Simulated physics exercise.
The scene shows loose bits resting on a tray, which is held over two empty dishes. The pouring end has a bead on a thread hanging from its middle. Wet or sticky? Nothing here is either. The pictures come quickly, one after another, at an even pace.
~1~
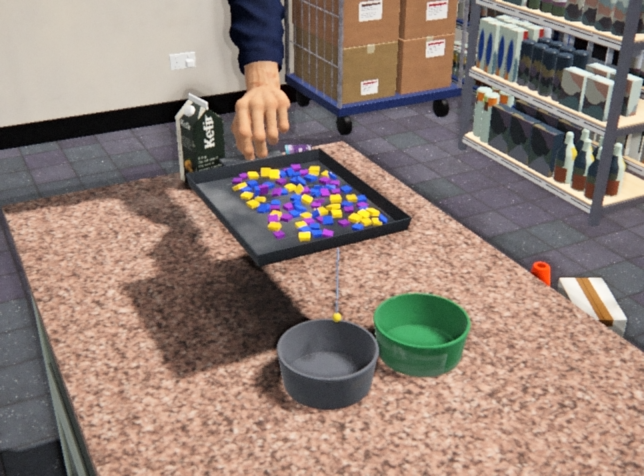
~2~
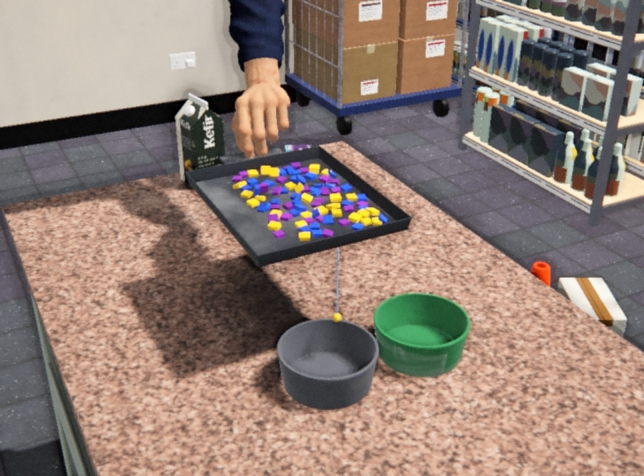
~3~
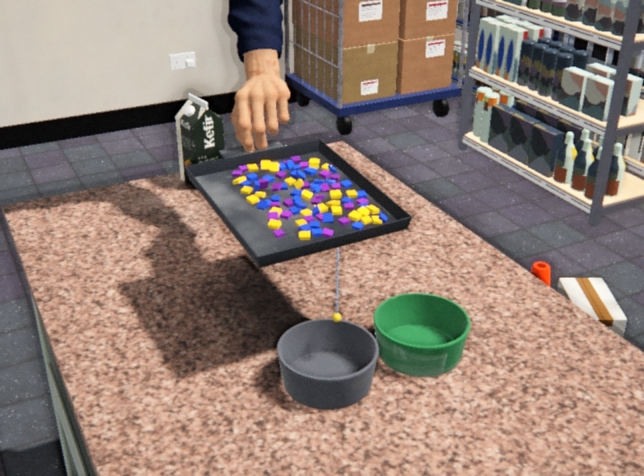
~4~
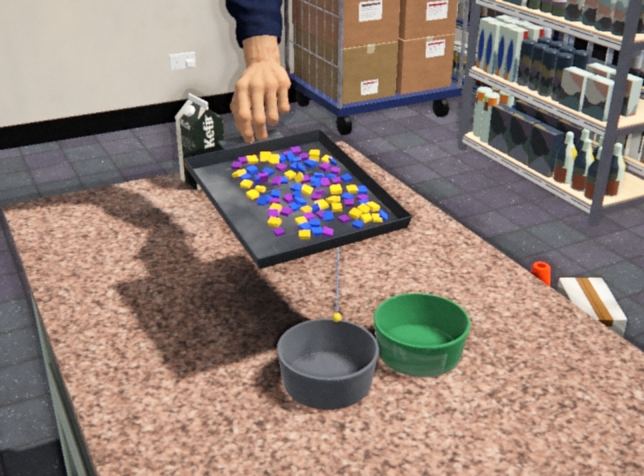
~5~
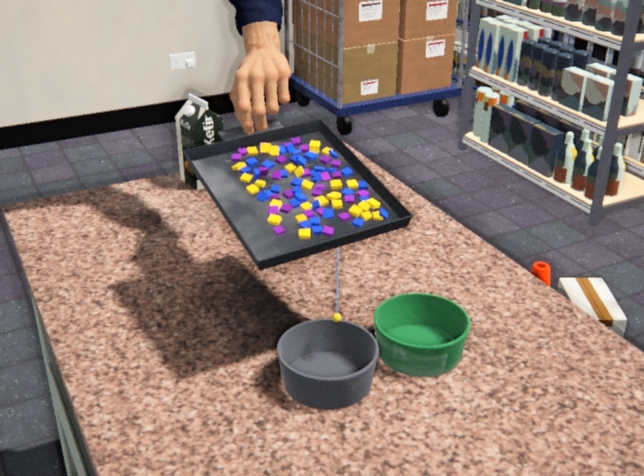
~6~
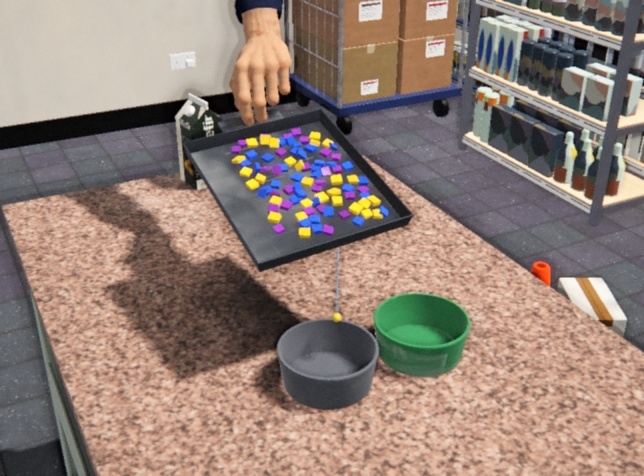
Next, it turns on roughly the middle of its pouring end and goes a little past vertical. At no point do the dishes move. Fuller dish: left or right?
Left.
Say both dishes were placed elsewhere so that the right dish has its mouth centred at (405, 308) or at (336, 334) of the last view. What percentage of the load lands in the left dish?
Roughly 60% on the first try and 20% on the second.
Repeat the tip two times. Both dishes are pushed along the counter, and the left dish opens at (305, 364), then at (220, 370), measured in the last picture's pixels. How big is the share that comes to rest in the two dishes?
Close to 80 in a hundred, followed by close to 70 in a hundred.
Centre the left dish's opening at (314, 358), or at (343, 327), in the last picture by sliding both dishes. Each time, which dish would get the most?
The first time the left-side one comes out ahead, the second time the left-side one.
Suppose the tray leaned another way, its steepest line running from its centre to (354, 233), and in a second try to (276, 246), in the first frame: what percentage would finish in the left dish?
20 % and 40 %, roughly.
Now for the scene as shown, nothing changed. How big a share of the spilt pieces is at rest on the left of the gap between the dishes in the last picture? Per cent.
I reckon around 80 per cent.
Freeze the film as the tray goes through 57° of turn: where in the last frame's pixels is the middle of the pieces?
Its middle sits at about pixel (308, 227).
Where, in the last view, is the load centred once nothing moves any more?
Around (320, 386), give or take.
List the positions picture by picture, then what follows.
In the first picture, corners of the pouring end near (259, 253) and (408, 217), level; middle of the load near (307, 200), mosaic tiles; left dish near (351, 389); right dish near (447, 357); bead on its thread near (337, 318).
In the second picture, corners of the pouring end near (259, 253) and (408, 217), level; middle of the load near (307, 199).
In the third picture, corners of the pouring end near (259, 255) and (408, 216), tipped barely, lowest at the left corner; middle of the load near (307, 195).
In the fourth picture, corners of the pouring end near (259, 257) and (408, 215), tipped a little, lowest at the left corner; middle of the load near (307, 190).
In the fifth picture, corners of the pouring end near (260, 259) and (409, 215), tipped a little, lowest at the left corner; middle of the load near (307, 185).
In the sixth picture, corners of the pouring end near (260, 261) and (409, 214), tipped a little, lowest at the left corner; middle of the load near (307, 182); left dish near (351, 389); right dish near (447, 357).
Shortly afterwards, tray tipped steeply; the whole lot on the tray.
Next, tray tipped right over; the bulk on the tray; a little in the left dish; a little outside both.
Some moments later, tray tipped past a quarter turn; near two thirds in the left dish; near a third outside both.
In the end, tray tipped past a quarter turn; near two thirds in the left dish; none at all in the right dish; near a third outside both.
